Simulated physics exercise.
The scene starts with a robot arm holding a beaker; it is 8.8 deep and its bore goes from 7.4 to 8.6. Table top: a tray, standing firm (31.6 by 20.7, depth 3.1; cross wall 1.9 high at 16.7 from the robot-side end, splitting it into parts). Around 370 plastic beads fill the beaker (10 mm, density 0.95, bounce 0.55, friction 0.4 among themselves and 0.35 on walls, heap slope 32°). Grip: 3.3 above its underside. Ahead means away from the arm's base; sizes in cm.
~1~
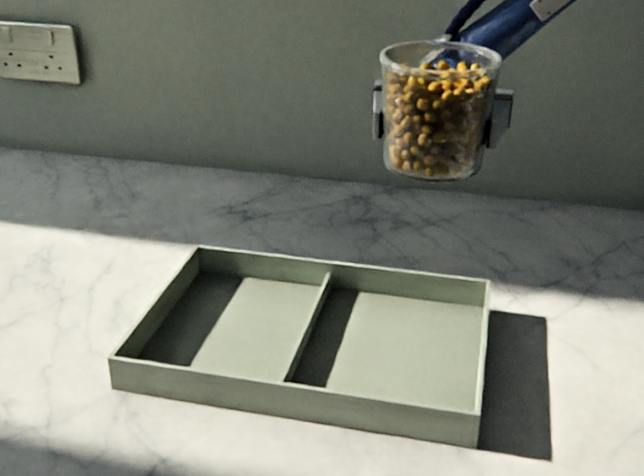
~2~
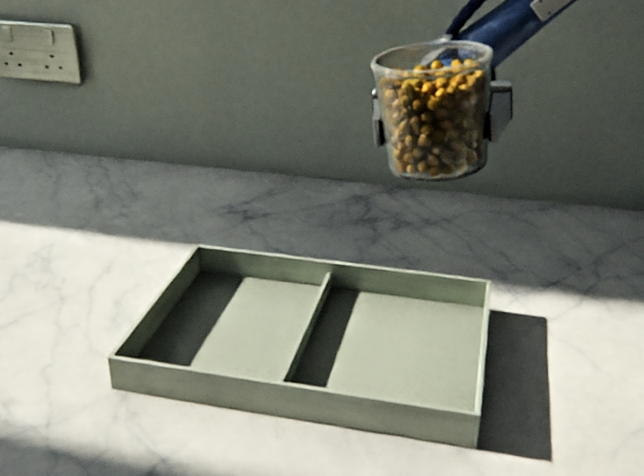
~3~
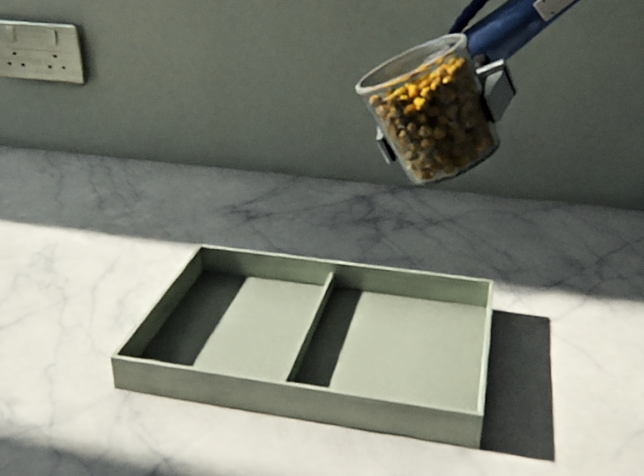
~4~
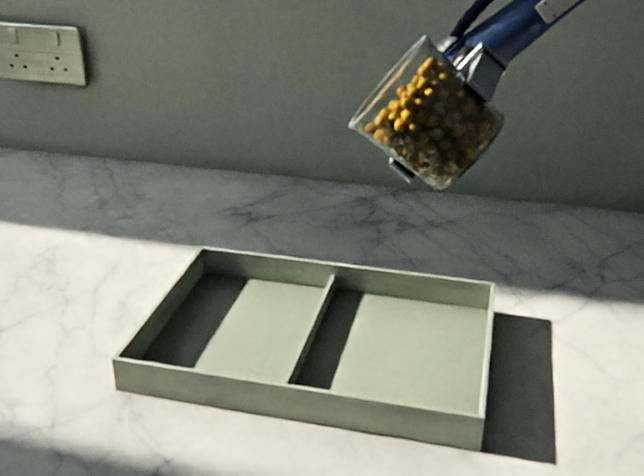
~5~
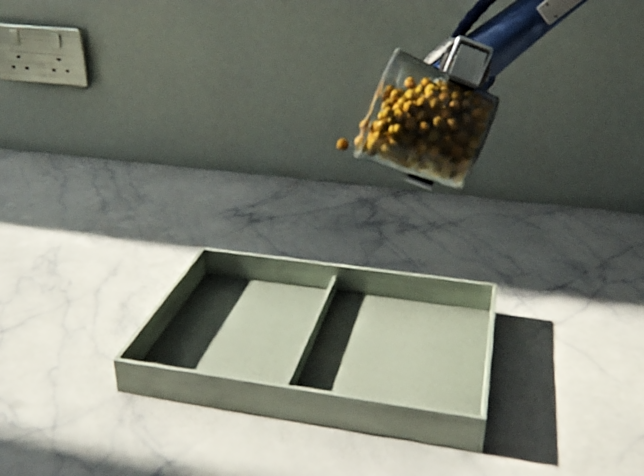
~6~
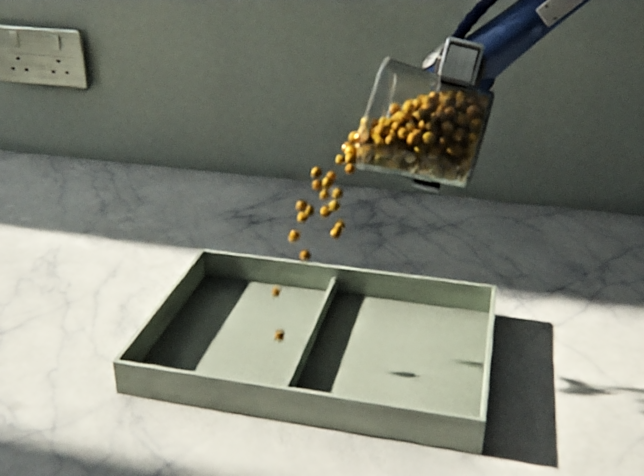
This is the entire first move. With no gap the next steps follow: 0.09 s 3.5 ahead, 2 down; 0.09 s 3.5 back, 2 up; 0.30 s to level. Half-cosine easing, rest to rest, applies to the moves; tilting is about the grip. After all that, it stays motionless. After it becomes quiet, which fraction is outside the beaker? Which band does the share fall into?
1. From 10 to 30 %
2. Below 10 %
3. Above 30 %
Above 30 %.
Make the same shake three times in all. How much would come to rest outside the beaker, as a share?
That change gives some 70 percent.
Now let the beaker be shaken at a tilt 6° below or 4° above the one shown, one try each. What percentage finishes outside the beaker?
Estimates: 40 % then 60 %.
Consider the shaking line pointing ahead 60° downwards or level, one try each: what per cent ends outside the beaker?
It comes to around 30 per cent on the first try and around 75 per cent on the second.
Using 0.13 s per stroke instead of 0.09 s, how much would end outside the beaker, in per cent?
It would come to around 45 %.
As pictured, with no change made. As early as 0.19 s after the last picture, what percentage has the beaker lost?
About 35 per cent.
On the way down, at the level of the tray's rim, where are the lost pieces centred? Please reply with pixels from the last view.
Estimated centre around (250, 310) in pixels.
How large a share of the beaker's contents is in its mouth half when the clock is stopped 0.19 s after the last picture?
Near 65 %.
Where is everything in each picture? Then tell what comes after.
Beaker middle at (436, 113), level; upper third of the load around (440, 90), from x 390 to 485, top at y 65; 368 in the beaker, in the first picture.
Beaker middle at (435, 113), tilted 8° forward; upper third of the load around (440, 89), from x 385 to 480, top at y 65, in the second picture.
Beaker middle at (433, 114), tilted 28° forward; upper third of the load around (439, 91), from x 375 to 485, top at y 60, in the third picture.
Beaker middle at (430, 120), tilted 52° forward; upper third of the load around (434, 97), from x 370 to 490, top at y 65, in the fourth picture.
Beaker middle at (429, 124), tilted 72° forward; upper third of the load around (434, 105), from x 345 to 485, top at y 85, in the fifth picture.
Beaker middle at (428, 128), tilted 80° forward; upper third of the load around (443, 115), from x 275 to 485, top at y 95; 349 in the beaker, 2 in the far-side part, 17 in flight or on a rim, in the sixth picture.
Then, 0.19 s later, tilted 80° forward, highest piece 26 above the table; 237 in the beaker, 22 in the far-side part, 5 in the robot-side part, 104 in flight or on a rim.
Then, 0.38 s later, tilted 19° forward, highest piece 28 above the table; 173 in the beaker, 154 in the far-side part, 23 in the robot-side part, 2 on the table or floor, 16 in flight or on a rim.
Then, 0.68 s later, level, highest piece 25 above the table; 173 in the beaker, 158 in the far-side part, 24 in the robot-side part, 13 on the table or floor.
Then, 1.73 s later, level, highest piece 25 above the table; 173 in the beaker, 158 in the far-side part, 24 in the robot-side part, 13 on the table or floor.
At rest, 173 in the beaker, 158 in the far-side part, 24 in the robot-side part, 13 on the table or floor. That is 53 % outside the beaker.
